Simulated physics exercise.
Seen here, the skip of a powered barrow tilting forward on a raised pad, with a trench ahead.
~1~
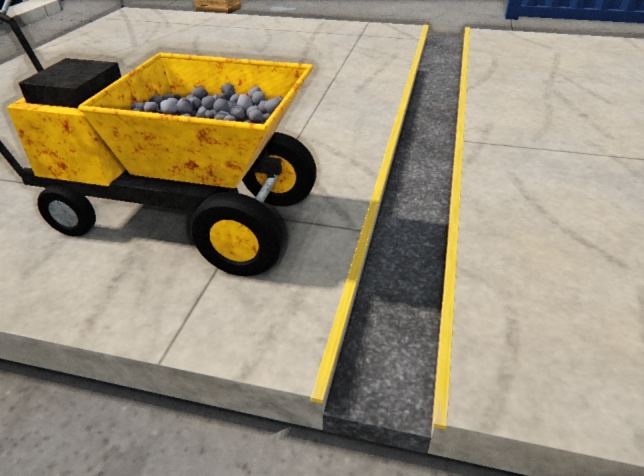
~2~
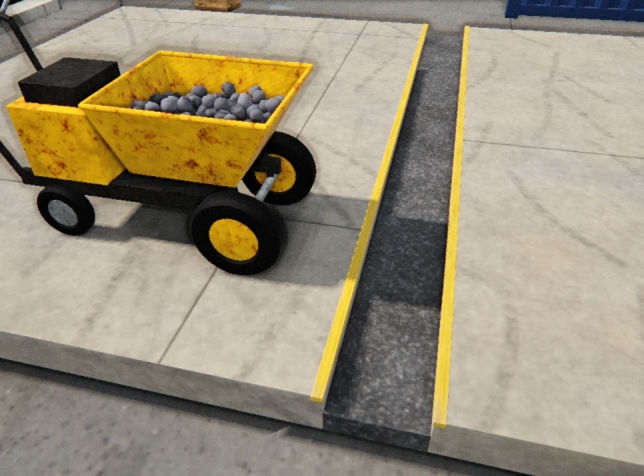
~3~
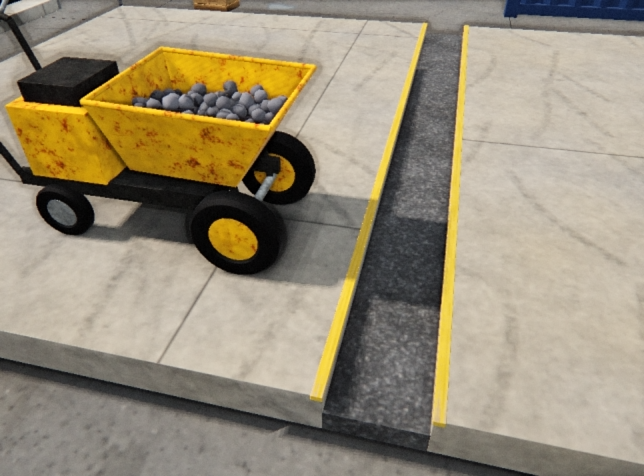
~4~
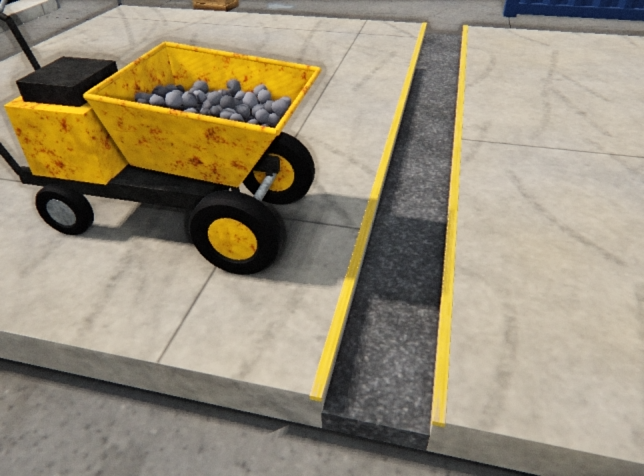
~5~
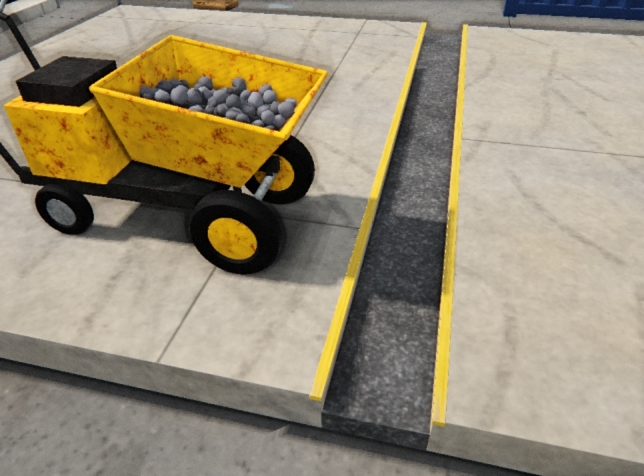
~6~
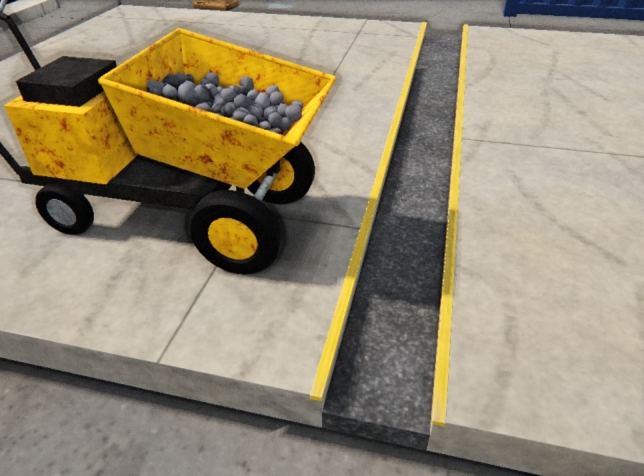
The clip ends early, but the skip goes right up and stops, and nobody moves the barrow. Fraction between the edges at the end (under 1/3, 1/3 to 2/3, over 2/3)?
Over 2/3.
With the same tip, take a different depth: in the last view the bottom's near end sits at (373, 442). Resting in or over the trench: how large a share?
I'd guess about 100 %.
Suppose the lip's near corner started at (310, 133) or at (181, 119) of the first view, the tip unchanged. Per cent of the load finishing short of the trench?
It comes out near 0 in a hundred for the first and near 50 in a hundred for the second.
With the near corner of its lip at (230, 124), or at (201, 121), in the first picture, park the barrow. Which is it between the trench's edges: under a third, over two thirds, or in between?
First: Over two thirds. Second: Between a third and two thirds.
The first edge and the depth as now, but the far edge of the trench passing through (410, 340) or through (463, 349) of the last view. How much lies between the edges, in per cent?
Close to 70 per cent in the first, close to 100 per cent in the second.
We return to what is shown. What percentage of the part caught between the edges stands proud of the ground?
Roughly 30 %.
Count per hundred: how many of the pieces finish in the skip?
Roughly 0 per cent of the load.
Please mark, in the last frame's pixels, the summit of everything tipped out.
Near (397, 237).
Soon after the last picture, skip tipped steeply; all in the skip.
A little later, skip tipped steeply; nearly all in the skip; a small part in or heaped over the trench; a stray few falling.
Later still, skip tipped right over; about a third in the skip; about two thirds in or heaped over the trench; a stray few beyond it.
By the end, skip tipped right over; a stray few short of the trench; nearly all in or heaped over the trench; a stray few beyond it.
